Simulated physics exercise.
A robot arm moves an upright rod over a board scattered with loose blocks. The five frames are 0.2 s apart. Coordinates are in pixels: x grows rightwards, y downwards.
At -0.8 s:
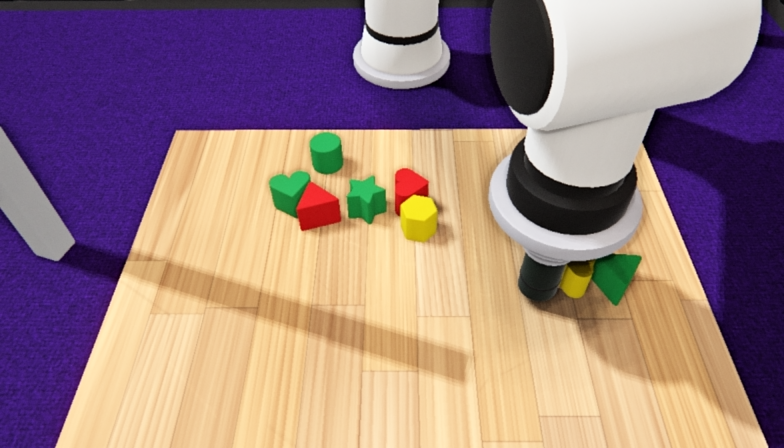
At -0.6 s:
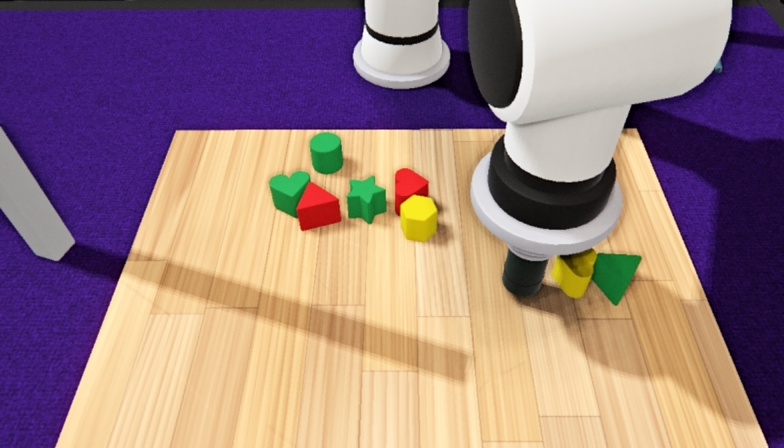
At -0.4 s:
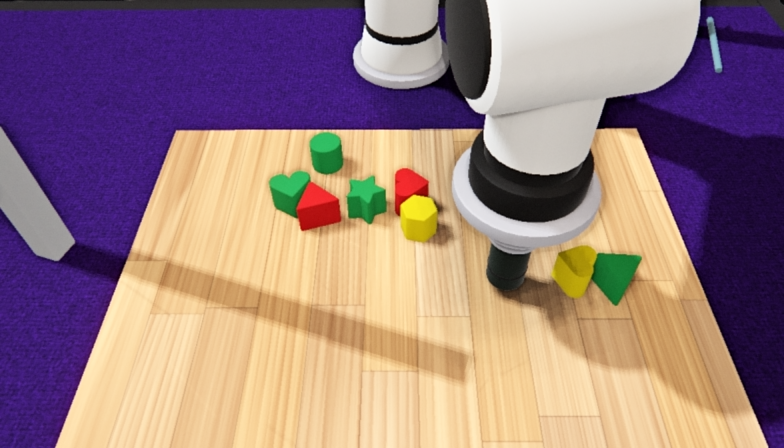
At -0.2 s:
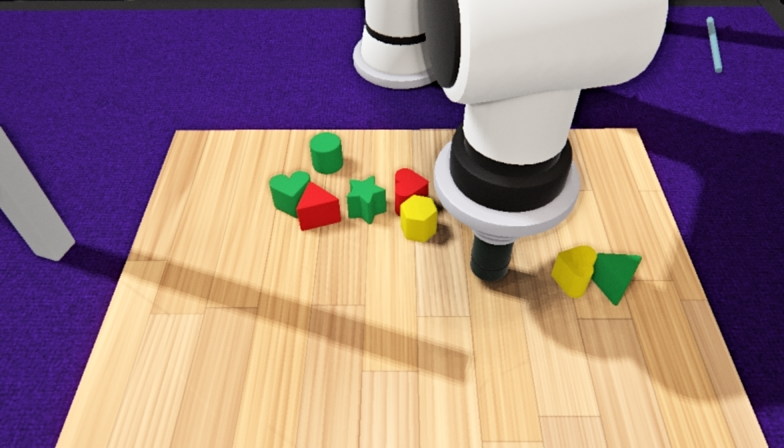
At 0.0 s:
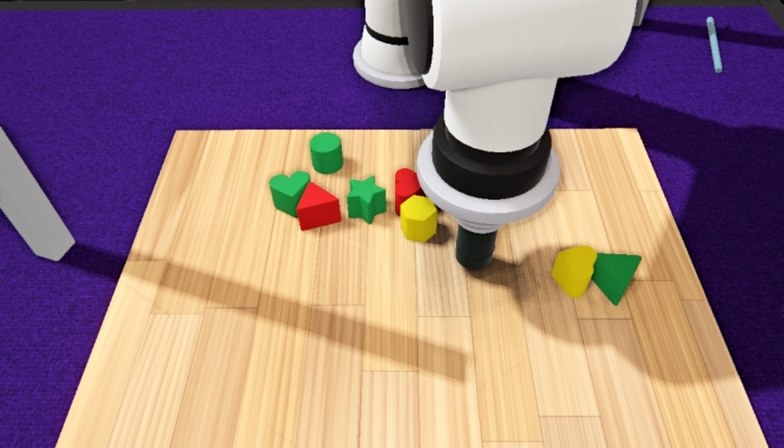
To begin with, a white robot arm holds a dark upright rod beside a yellow block and a green triangular block on the right of a wooden board. The arm steadily moves the rod left and slightly away from the viewer, nearing another yellow block, while the scattered blocks stay still.
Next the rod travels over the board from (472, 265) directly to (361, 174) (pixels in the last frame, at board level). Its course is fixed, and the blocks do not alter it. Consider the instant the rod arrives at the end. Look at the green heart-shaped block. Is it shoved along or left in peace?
It gets moved.
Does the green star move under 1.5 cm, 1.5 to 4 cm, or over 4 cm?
It shifts over 4 cm.
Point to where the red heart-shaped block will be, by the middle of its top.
I'd guess (381, 138).
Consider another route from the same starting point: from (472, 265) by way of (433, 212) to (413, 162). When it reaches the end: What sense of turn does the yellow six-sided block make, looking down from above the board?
Verdict: Counterclockwise.
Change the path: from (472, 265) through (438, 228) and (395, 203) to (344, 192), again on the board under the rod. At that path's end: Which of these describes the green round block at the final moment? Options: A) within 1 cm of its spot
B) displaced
A
What follows on the original path. One third of the way, rod (431, 223); red heart-shaped block (401, 177), turned 40° clockwise; yellow six-sided block (401, 199), turned 20° anticlockwise.
Two thirds of the way, rod (394, 193); green star (334, 179), turned 60° anticlockwise; red heart-shaped block (388, 155), turned 85° clockwise; yellow six-sided block (363, 173), turned 30° anticlockwise.
At the end, rod (361, 165); green heart-shaped block (277, 184); green star (310, 173), turned 100° anticlockwise; red heart-shaped block (381, 138), turned 175° clockwise; yellow six-sided block (326, 155), turned 75° anticlockwise.
